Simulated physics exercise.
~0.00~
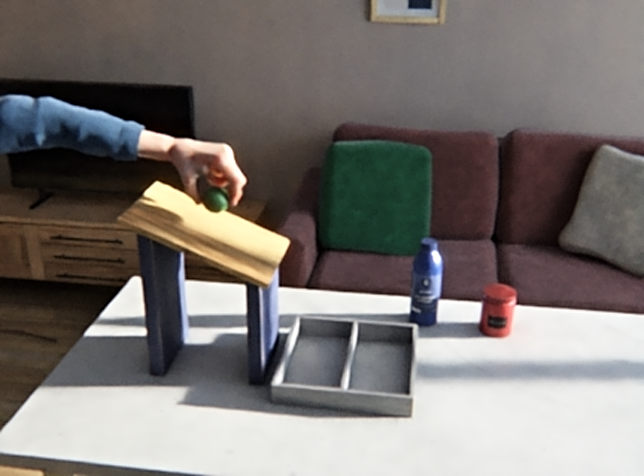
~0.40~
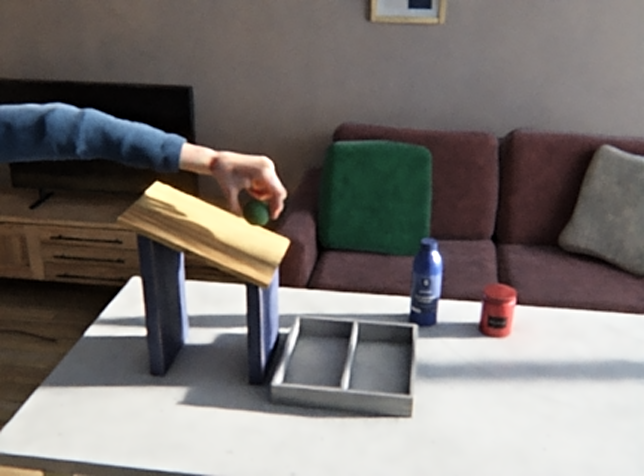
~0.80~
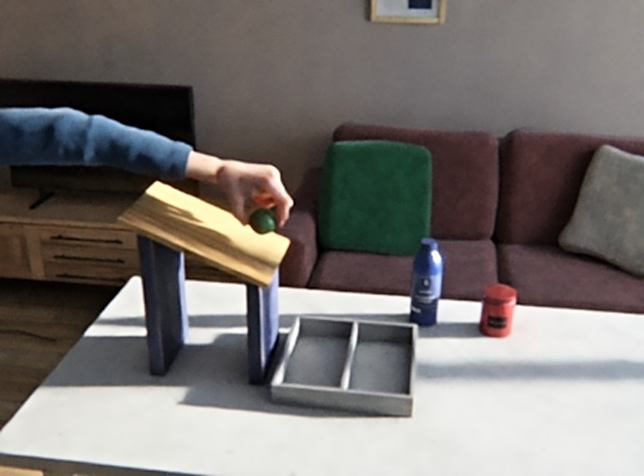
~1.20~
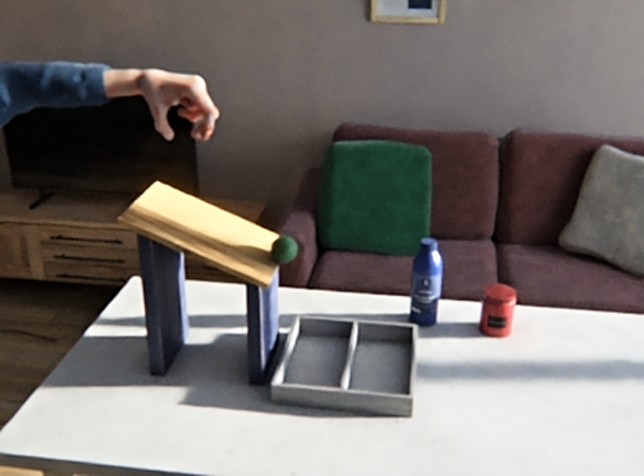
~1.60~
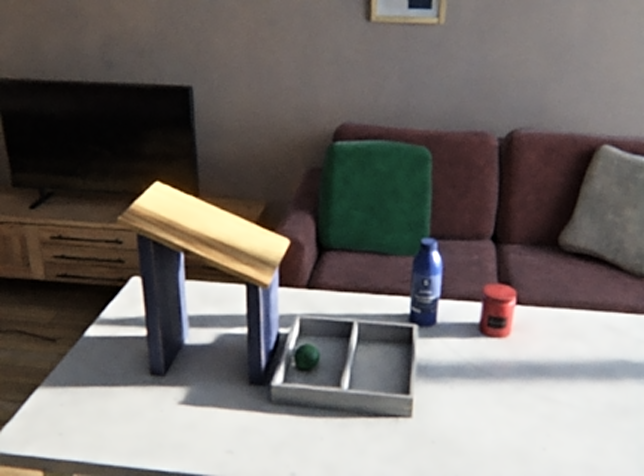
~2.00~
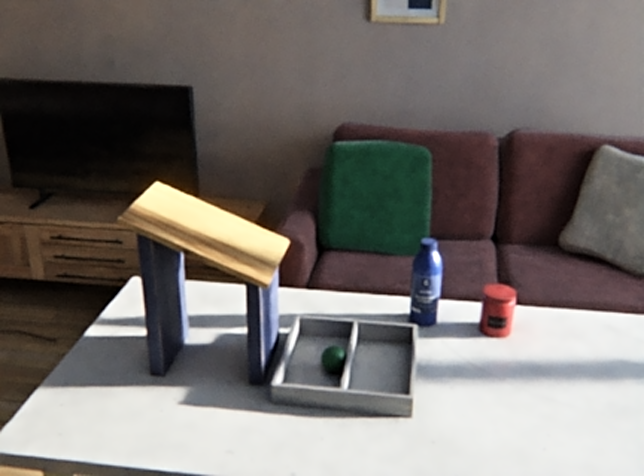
A hand releasing a green ball on a sloping wooden board, the ball dropping into the tray's nearer bay and staying there.
